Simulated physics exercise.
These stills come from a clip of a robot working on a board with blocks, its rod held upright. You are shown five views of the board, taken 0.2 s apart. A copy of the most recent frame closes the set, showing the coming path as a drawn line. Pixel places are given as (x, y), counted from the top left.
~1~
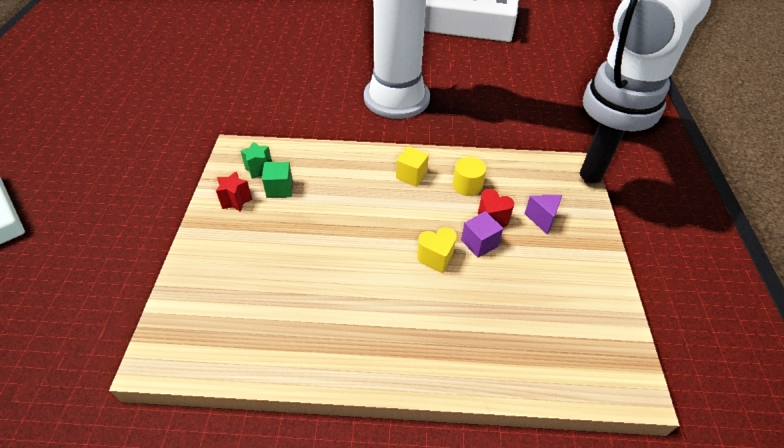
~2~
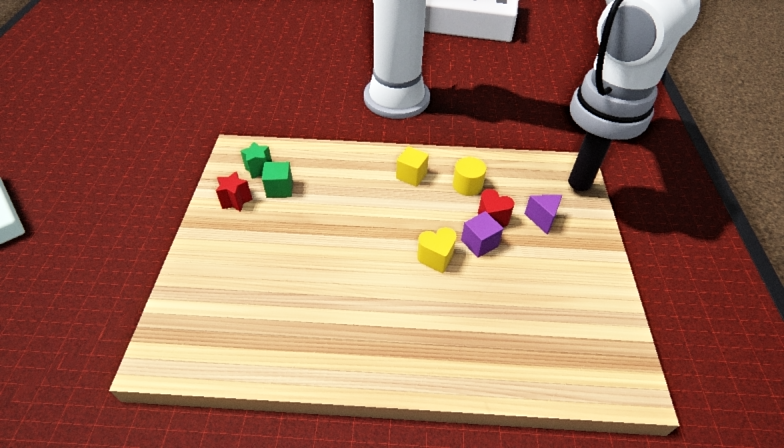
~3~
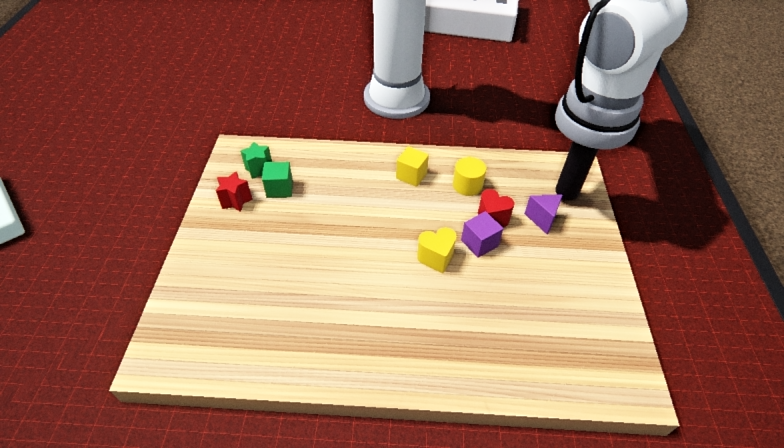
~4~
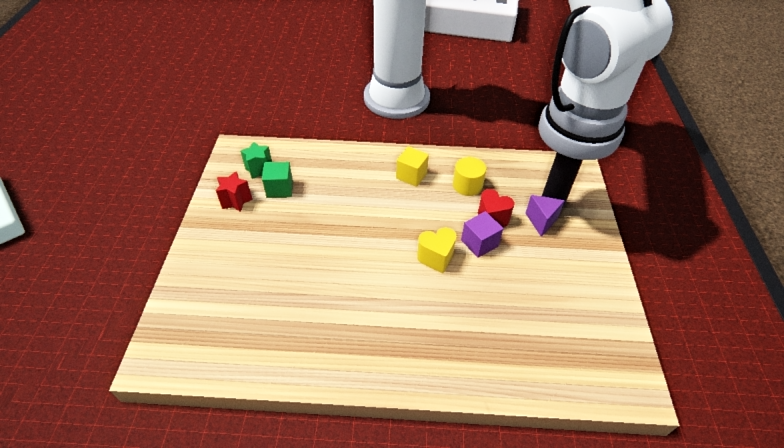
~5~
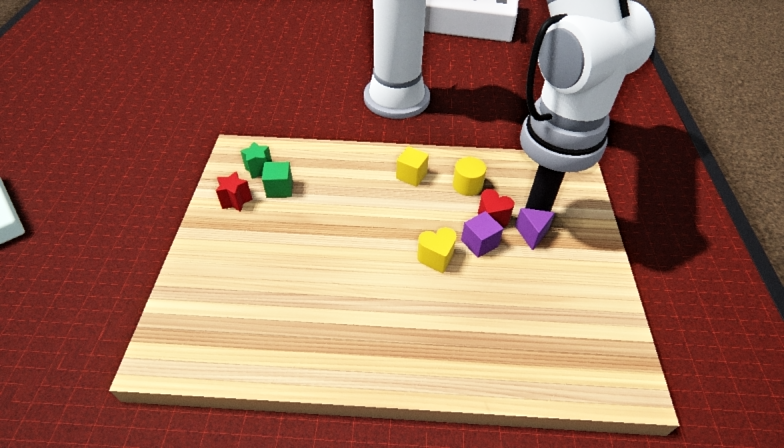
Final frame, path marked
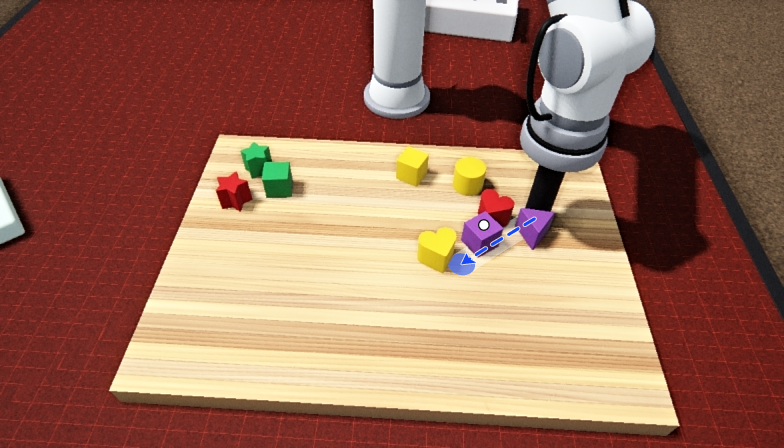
The clip shows colored blocks on a wooden board as a robot arm with a black rod moves in from the upper right toward the purple triangular block, then pushes it a short way down and to the left.
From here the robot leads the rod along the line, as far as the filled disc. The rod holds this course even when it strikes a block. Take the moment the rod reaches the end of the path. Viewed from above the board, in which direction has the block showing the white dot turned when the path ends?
Seen from overhead, it turns clockwise.
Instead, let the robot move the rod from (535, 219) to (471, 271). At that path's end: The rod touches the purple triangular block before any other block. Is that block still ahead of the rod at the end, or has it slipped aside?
I believe the purple triangular block loses its place ahead of the rod and slips off.
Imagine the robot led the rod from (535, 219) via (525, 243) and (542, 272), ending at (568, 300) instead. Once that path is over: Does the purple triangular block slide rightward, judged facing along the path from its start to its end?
It seems so.
Path on the board, from (535, 219) to (461, 264); the dot is on the purple four-sided block.
What follows on the original path. One third of the way, rod at (513, 227); red heart-shaped block at (493, 200); purple triangular block at (532, 231), turned 30° anticlockwise.
Two thirds of the way, rod at (488, 242); yellow heart-shaped block at (433, 241); purple four-sided block at (463, 230), turned 35° clockwise; red heart-shaped block at (493, 200); purple triangular block at (532, 232), turned 40° anticlockwise.
At the end, rod at (463, 258); yellow heart-shaped block at (412, 241), turned 45° anticlockwise; purple four-sided block at (442, 231), turned 70° clockwise; red heart-shaped block at (493, 200); purple triangular block at (532, 232), turned 40° anticlockwise.
